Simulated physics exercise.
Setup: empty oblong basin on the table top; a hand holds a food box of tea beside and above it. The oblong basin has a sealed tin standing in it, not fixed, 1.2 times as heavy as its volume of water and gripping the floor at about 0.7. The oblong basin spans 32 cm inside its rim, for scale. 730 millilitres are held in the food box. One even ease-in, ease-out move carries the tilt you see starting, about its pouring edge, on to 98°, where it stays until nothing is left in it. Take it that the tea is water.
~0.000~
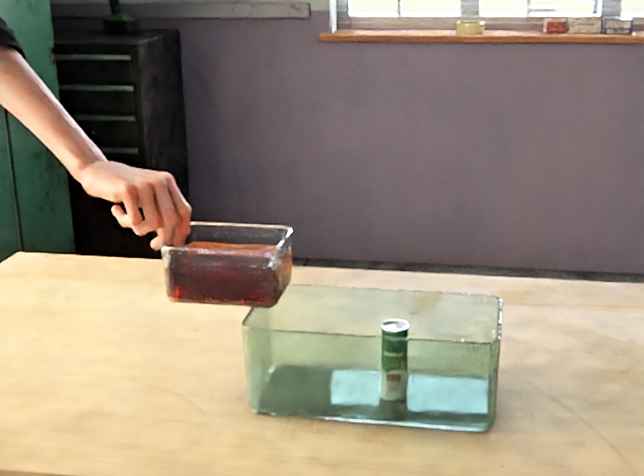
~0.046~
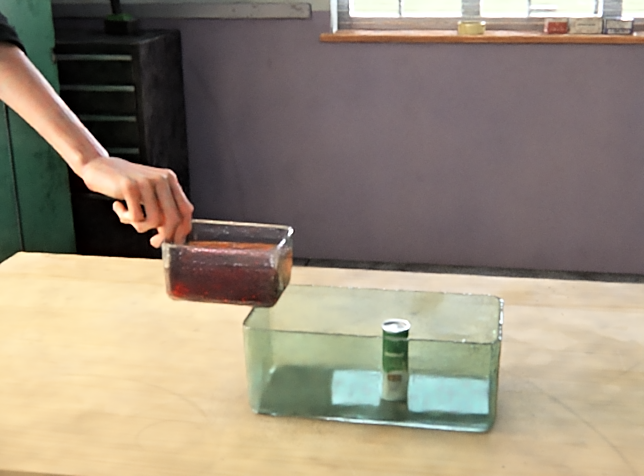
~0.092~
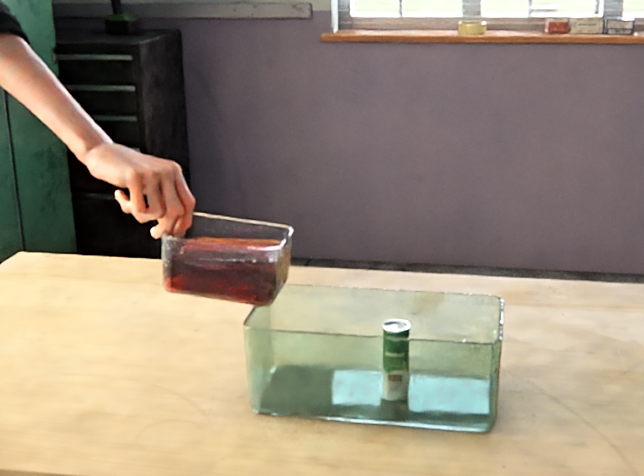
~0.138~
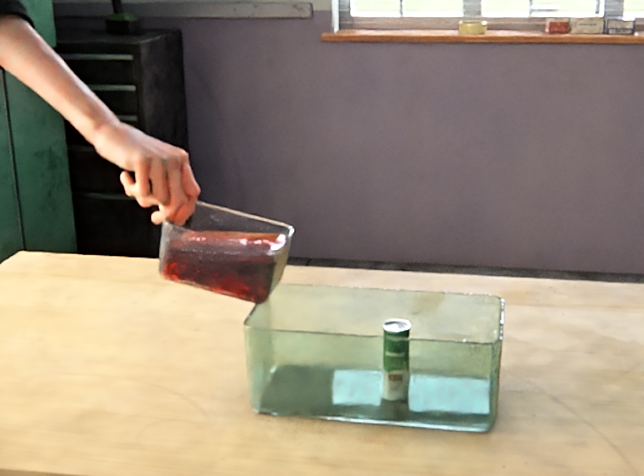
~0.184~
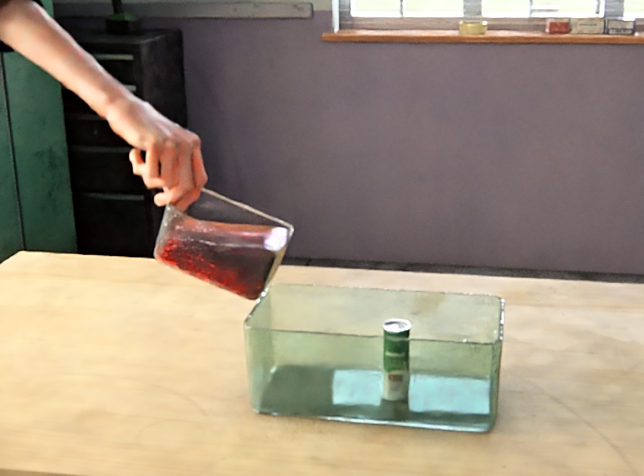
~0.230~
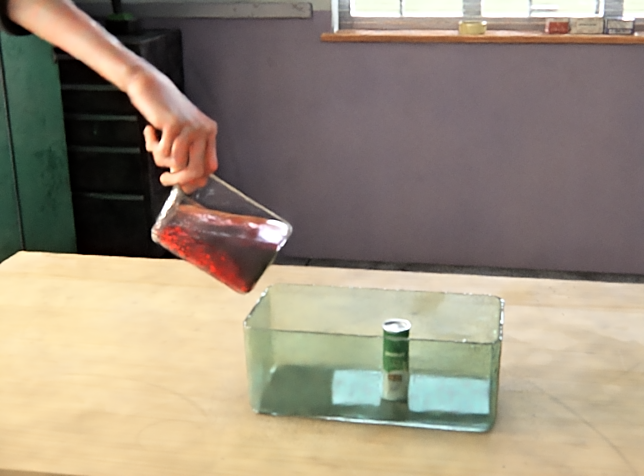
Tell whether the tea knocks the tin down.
The tea knocks it down.
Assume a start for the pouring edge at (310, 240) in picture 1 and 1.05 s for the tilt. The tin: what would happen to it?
Then it stays on its base.
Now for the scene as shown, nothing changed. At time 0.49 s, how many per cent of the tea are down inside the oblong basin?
Near 10 in a hundred.
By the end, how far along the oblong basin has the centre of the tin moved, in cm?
It finishes around 7.0 cm from where it began.
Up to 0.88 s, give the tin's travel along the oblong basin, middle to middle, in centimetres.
Close to 4 cm.
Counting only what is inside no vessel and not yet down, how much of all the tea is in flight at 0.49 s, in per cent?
At that moment, about 48 percent.
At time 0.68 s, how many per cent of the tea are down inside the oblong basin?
Near 82 in a hundred.
After 0.49 s the tilt is 90° and 44 per cent is still to pour; the tin stands where it began.
After 0.68 s the tilt is 98° and 6 per cent is still to pour; the tin leans 8°.
After 0.88 s the tilt is 98° and 2 per cent is still to pour; the tin leans 49°.
After 1.10 s the tilt is 98° and 0 per cent is still to pour; the tin lies on its side.
In the end the tin lies on its side.
